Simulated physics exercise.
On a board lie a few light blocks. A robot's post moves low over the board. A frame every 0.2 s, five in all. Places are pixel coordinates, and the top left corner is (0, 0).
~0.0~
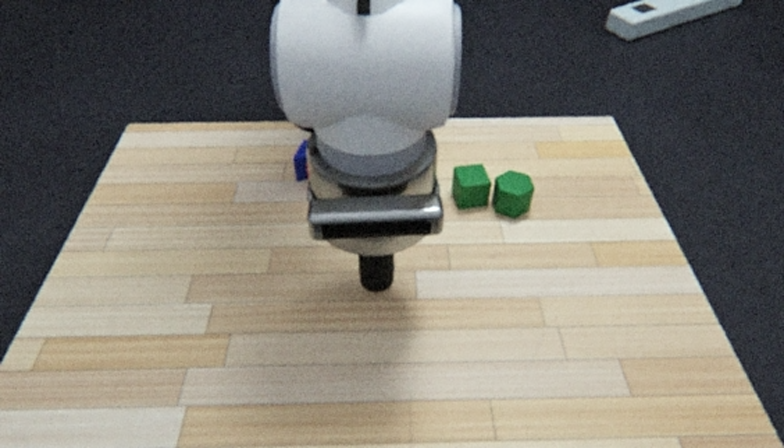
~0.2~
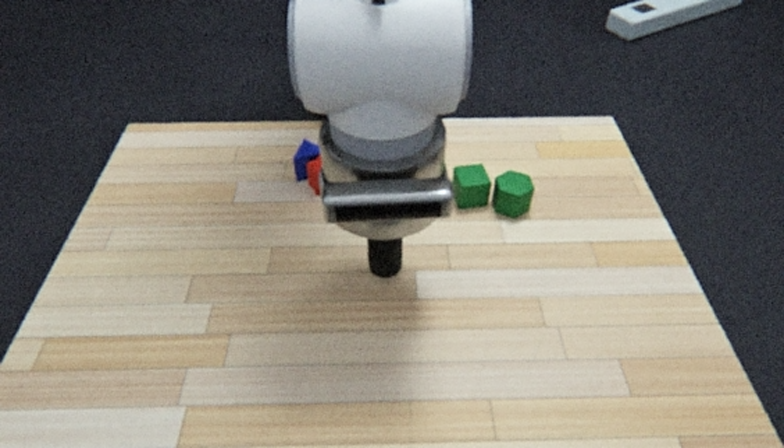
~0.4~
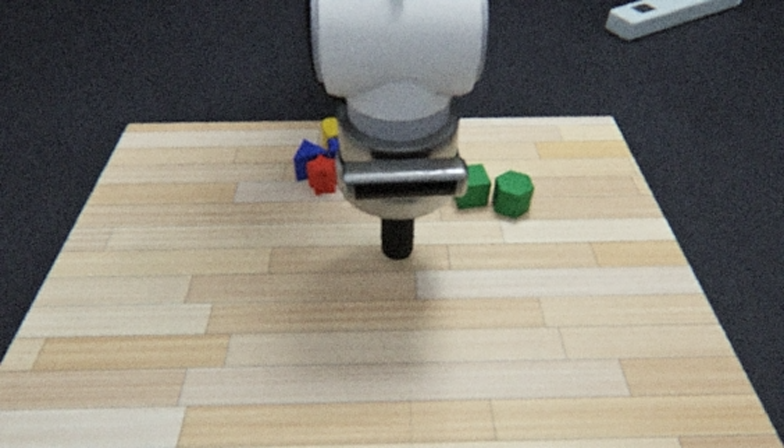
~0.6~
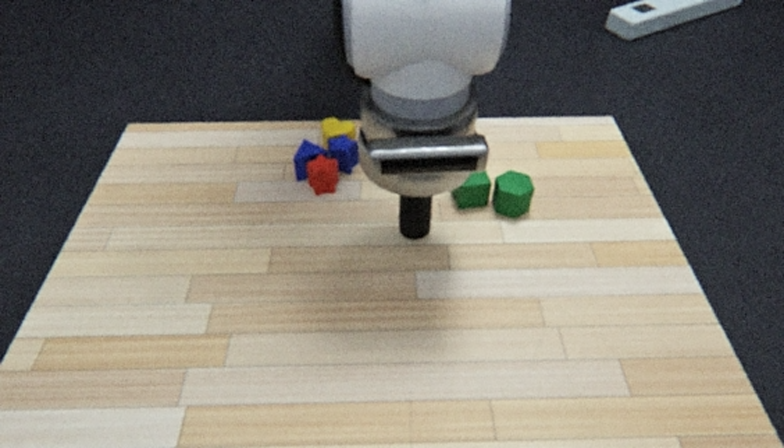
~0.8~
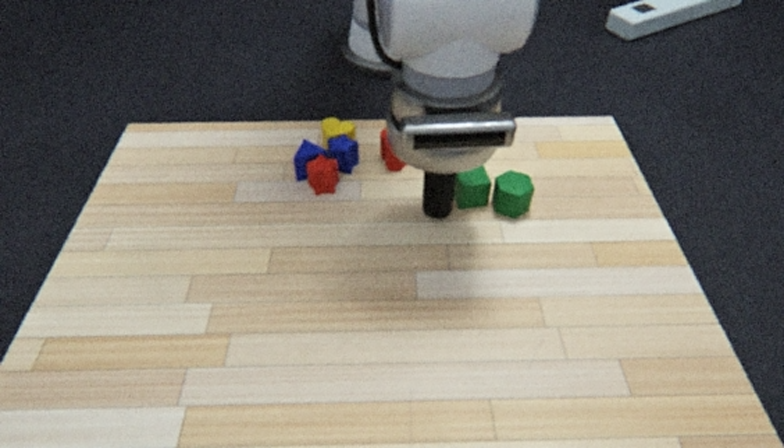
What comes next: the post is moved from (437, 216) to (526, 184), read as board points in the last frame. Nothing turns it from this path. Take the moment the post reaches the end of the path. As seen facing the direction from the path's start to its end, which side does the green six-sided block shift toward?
It goes right.
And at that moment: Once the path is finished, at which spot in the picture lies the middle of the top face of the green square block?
Around (502, 148).
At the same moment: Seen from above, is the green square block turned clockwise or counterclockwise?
It goes round opposite to clock hands.
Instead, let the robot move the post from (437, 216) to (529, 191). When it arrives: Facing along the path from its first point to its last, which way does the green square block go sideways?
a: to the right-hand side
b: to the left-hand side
b.
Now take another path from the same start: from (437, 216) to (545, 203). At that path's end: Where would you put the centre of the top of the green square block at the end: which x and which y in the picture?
Its top middle will sit at (492, 165).
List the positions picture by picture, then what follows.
In the first frame, post tip at (377, 280); block tops, green square block at (473, 174); green six-sided block at (515, 182).
In the second frame, post at (385, 266); blocks unchanged.
In the third frame, post at (397, 249); blocks unchanged.
In the fourth frame, post at (415, 230); blocks unchanged.
In the fifth frame, post at (437, 209); green square block at (473, 174); green six-sided block at (515, 182).
The first path, step by step. One third of the way, post at (470, 198); green square block at (486, 164), turned 30° anticlockwise; green six-sided block at (520, 180), turned 25° clockwise.
Two thirds of the way, post at (499, 188); green square block at (499, 152), turned 90° anticlockwise; green six-sided block at (536, 179), turned 40° clockwise.
At the end, post at (528, 178); green square block at (502, 148), turned 105° anticlockwise; green six-sided block at (559, 179), turned 90° clockwise.
